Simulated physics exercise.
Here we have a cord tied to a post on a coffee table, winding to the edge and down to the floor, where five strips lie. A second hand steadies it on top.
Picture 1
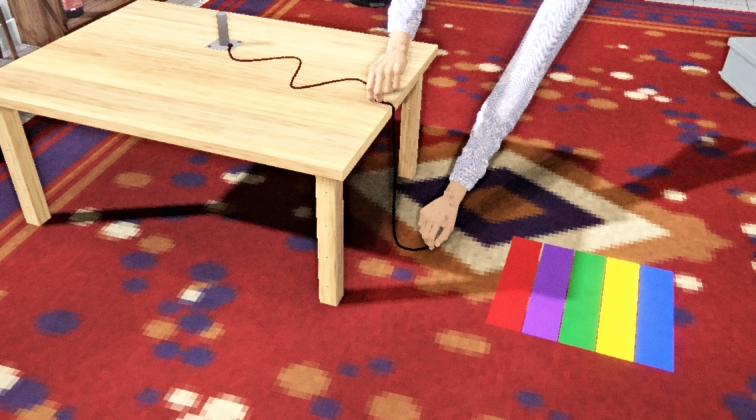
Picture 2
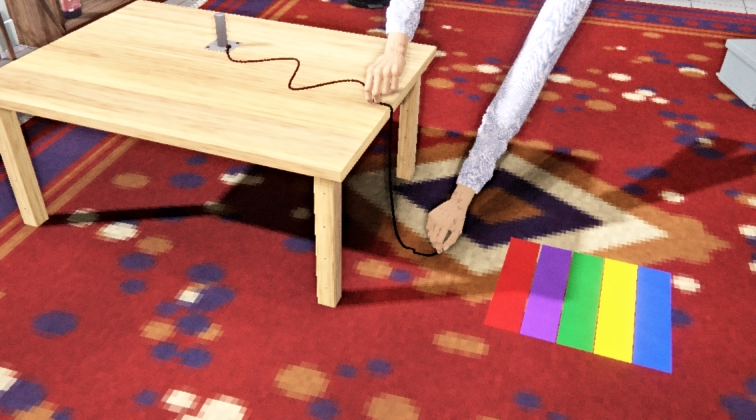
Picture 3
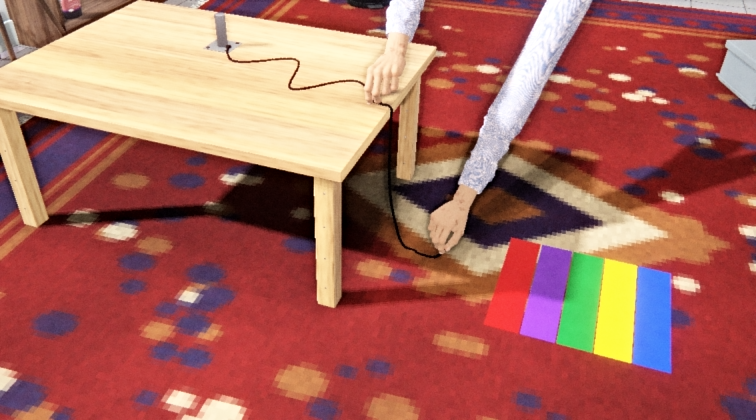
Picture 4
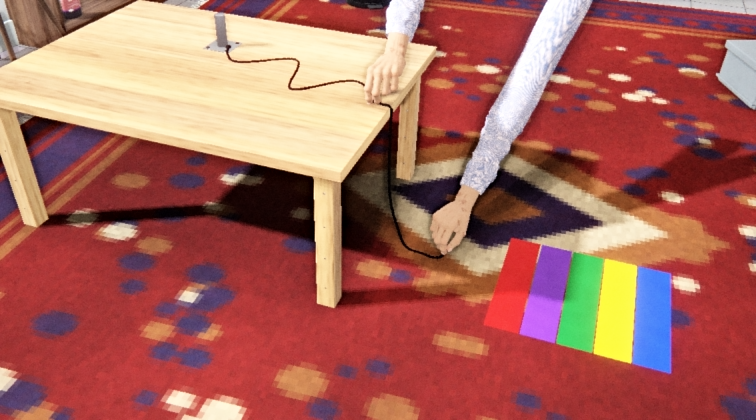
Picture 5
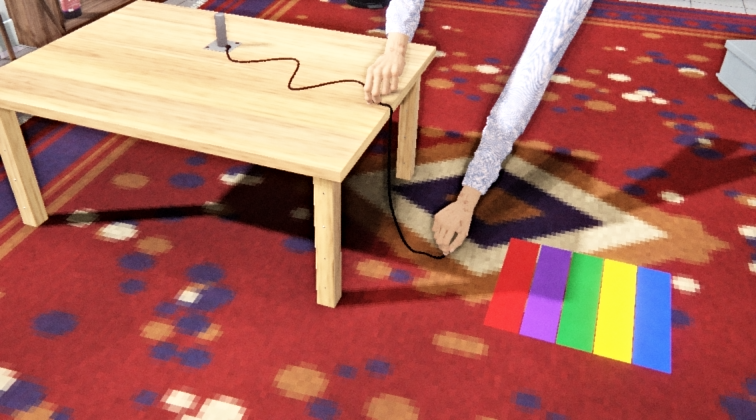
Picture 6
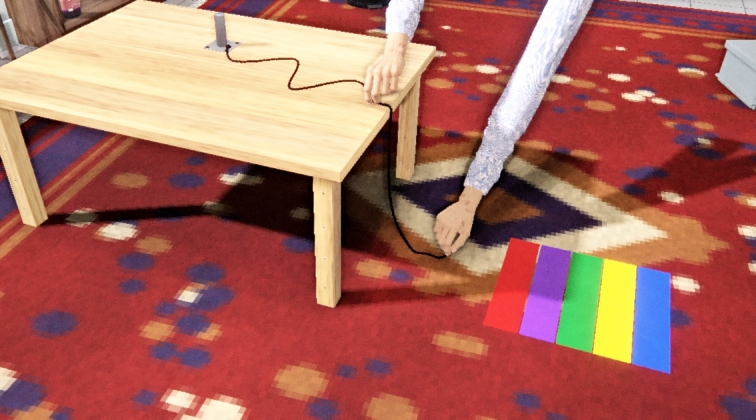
A hand holding the lower end of a dark cord shifts very slightly right above a patterned rug, near five coloured strips, while another hand stays almost still, holding the cord at the edge of a wooden table.
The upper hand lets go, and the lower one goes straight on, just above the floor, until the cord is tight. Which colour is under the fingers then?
The end stops over the blue strip.
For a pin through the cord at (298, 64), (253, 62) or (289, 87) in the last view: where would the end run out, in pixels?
In that order: (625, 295), (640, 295) and (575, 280).
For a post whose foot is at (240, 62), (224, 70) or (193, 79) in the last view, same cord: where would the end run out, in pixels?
Try by try, around (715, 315), (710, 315) and (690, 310).
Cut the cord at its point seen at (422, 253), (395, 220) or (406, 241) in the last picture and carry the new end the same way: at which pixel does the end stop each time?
In that order: (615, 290), (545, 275) and (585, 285).
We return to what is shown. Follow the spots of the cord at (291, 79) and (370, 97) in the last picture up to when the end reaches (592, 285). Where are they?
Near (354, 79) and (414, 164).
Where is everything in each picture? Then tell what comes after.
End (434, 245); red (508, 310); purple (543, 318); green (579, 328); yellow (616, 337); blue (655, 347), in the first frame.
End (442, 249); cord through (232, 60) (299, 65) (313, 87) (370, 96) (390, 159) (395, 225), in the second frame.
End (444, 250), in the third frame.
End (446, 250); cord through (232, 60) (299, 65) (313, 87) (370, 97) (389, 159) (397, 226), in the fourth frame.
End (448, 251), in the fifth frame.
End (450, 251); cord through (232, 60) (298, 65) (312, 87) (370, 97) (389, 159) (397, 226), in the sixth frame.
A little later, end near (592, 285); over green.
Next, end near (637, 295); over yellow.
When it is tight, end near (663, 302); over blue. It gets as far as the blue strip.
